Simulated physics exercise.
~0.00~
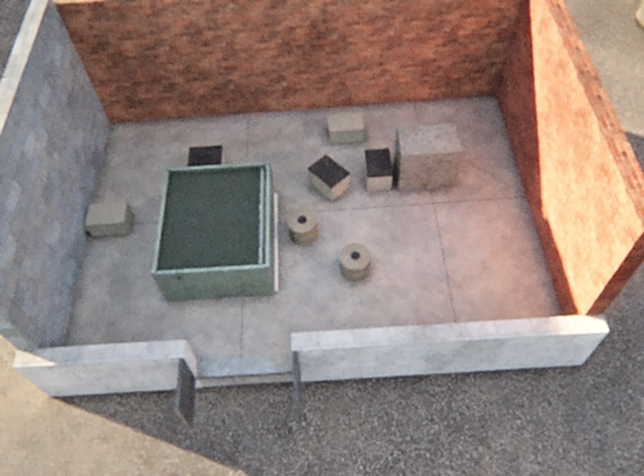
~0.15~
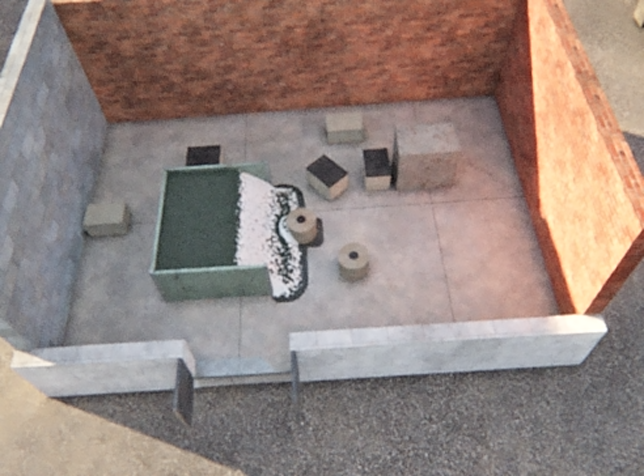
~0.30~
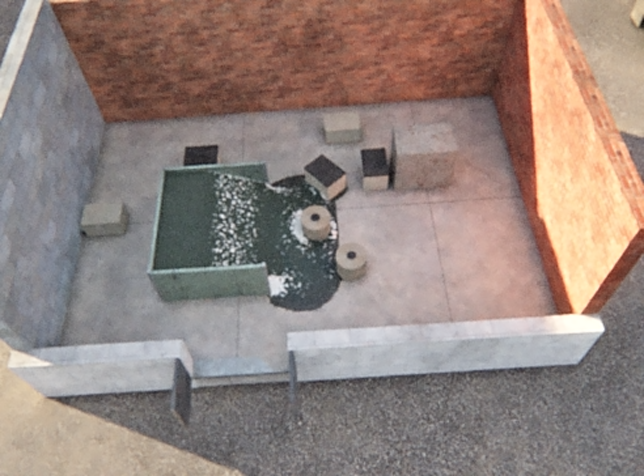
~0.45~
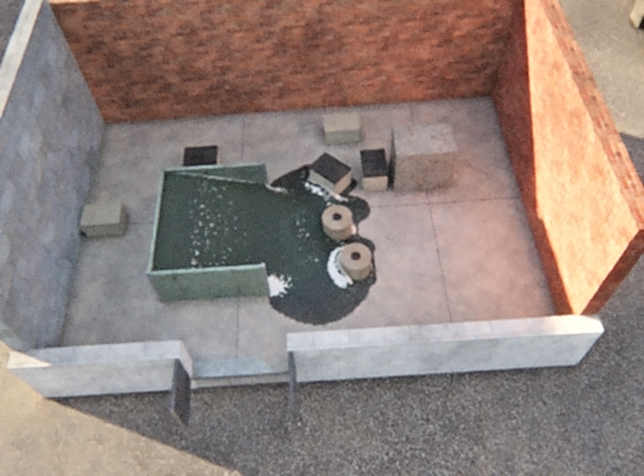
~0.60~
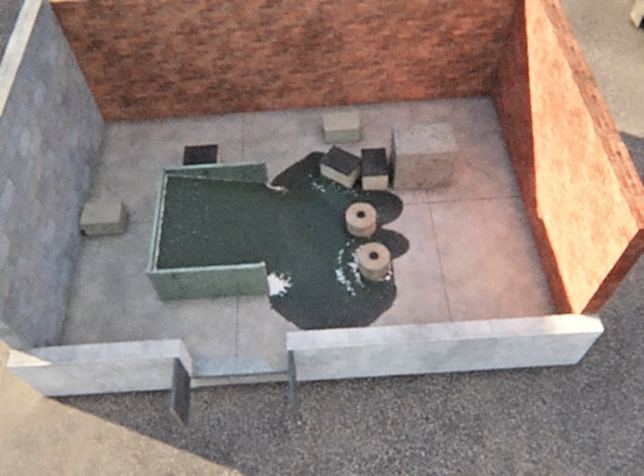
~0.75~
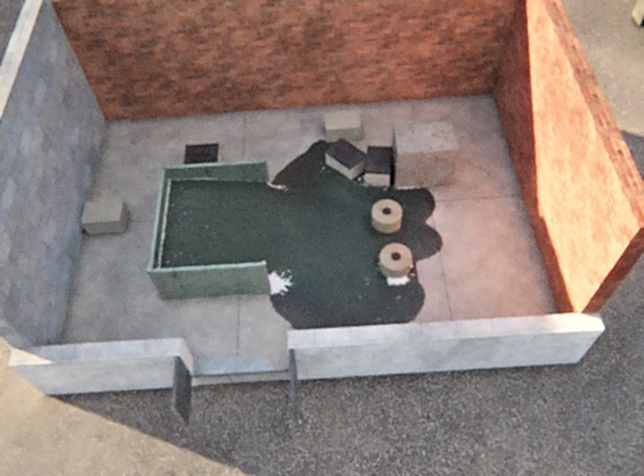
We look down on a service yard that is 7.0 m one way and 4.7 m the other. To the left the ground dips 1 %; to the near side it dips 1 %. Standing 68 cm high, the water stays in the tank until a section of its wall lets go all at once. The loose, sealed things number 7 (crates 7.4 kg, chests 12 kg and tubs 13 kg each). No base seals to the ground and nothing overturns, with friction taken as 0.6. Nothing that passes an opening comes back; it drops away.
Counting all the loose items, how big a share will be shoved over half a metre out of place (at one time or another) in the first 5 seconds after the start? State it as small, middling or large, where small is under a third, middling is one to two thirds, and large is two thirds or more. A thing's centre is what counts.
Large.
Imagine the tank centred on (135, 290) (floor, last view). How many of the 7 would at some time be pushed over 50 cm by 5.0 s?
So the tally would be 5.
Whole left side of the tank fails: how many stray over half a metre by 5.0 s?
Count: 2.
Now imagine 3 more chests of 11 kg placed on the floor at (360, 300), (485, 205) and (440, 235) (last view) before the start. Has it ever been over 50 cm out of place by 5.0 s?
In the order asked: Farther than that, farther than that, farther than that.
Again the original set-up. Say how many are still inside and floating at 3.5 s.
I get 4.
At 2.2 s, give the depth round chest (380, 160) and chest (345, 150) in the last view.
Close to 11 and 9 centimetres.
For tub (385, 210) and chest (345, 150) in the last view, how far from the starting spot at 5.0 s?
Shifts in order: 200 cm; 200 cm.
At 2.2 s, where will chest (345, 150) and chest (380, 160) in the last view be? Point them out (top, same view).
About (385, 96) for the first and (380, 124) for the second.
After 1.1 s 3 of 7 are over 50 cm from their spots; 1 afloat.
After 2.2 s 5 of 7 are over 50 cm from their spots; 4 afloat.
After 3.5 s 5 of 7 are over 50 cm from their spots; 4 afloat.
After 5.0 s 5 of 7 are over 50 cm from their spots, and 5 have been at some point; 4 afloat.
